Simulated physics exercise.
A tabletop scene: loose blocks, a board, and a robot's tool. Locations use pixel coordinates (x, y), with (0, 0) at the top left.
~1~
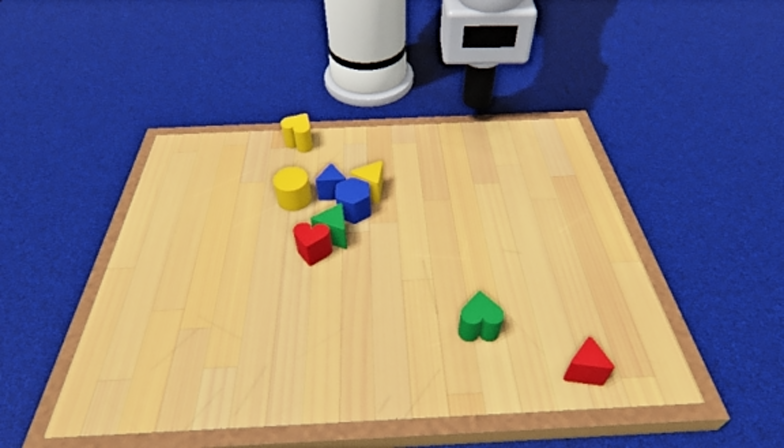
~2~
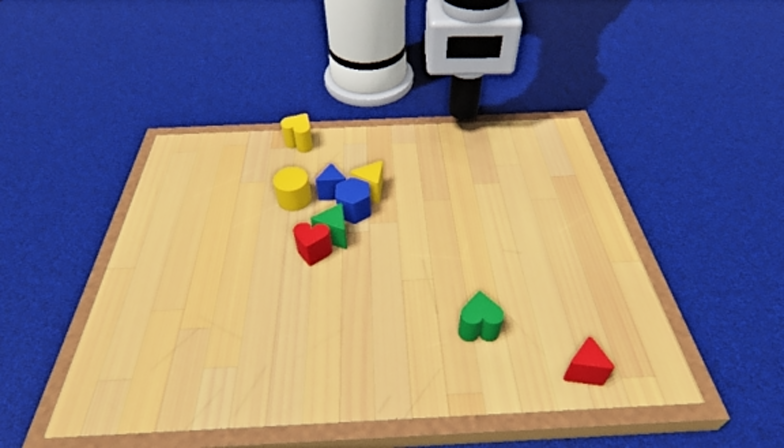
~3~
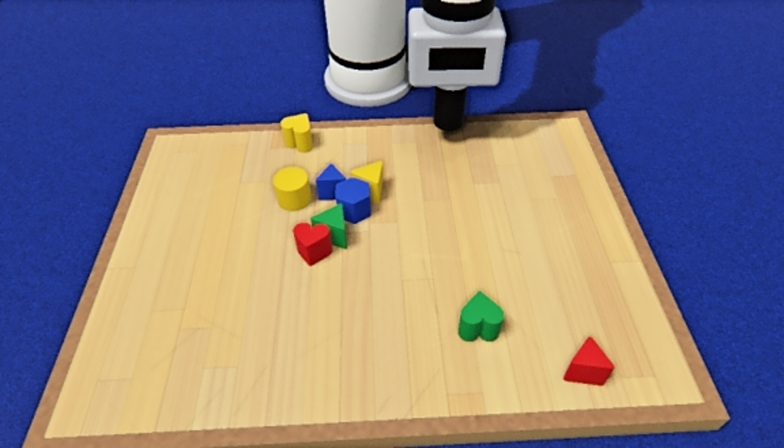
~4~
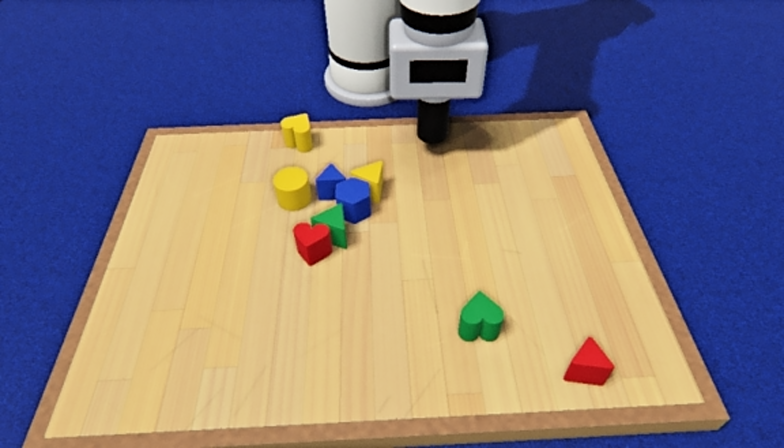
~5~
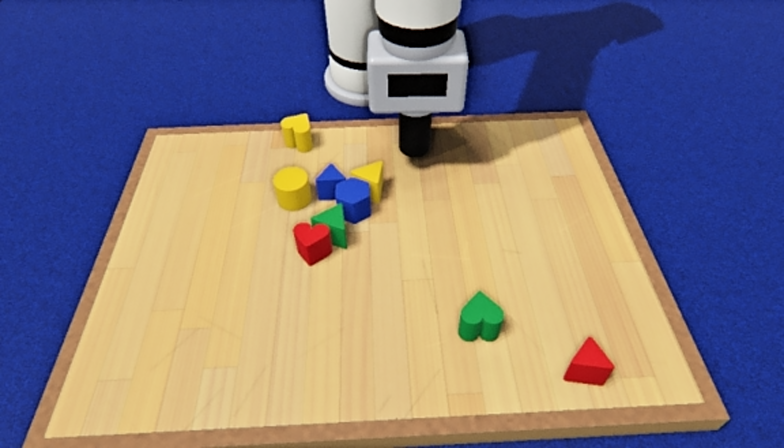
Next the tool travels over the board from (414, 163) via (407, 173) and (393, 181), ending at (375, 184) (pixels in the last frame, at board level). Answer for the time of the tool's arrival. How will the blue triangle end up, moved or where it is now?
That block moves.
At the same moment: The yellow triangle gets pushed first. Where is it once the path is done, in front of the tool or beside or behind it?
The tool still has the yellow triangle in front of it when the path ends.
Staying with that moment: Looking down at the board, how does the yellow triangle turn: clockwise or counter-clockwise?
Answer: Against the clock.
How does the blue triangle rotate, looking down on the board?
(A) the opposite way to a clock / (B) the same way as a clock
Correct choice: B.
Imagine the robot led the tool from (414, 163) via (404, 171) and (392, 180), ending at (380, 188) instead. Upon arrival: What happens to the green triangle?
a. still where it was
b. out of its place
a
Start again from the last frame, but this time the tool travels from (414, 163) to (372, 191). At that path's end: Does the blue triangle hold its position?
That would be a no.
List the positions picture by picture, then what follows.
Tool tip at (477, 101); block tops, yellow circle at (291, 178); blue triangle at (331, 173); blue hexagonal block at (353, 189); yellow triangle at (370, 171), in the first frame.
Tool at (463, 111); blocks unchanged, in the second frame.
Tool at (448, 122); blocks unchanged, in the third frame.
Tool at (432, 134); blocks unchanged, in the fourth frame.
Tool at (415, 148); yellow circle at (291, 178); blue triangle at (331, 173); blue hexagonal block at (353, 189); yellow triangle at (370, 171), in the fifth frame.
What follows on the original path. Halfway along, tool at (400, 163); nothing pushed yet.
At the end, tool at (374, 169); yellow circle at (288, 178); blue triangle at (323, 176), turned 35° clockwise; blue hexagonal block at (349, 192), turned 25° anticlockwise; yellow triangle at (350, 173), turned 35° anticlockwise.
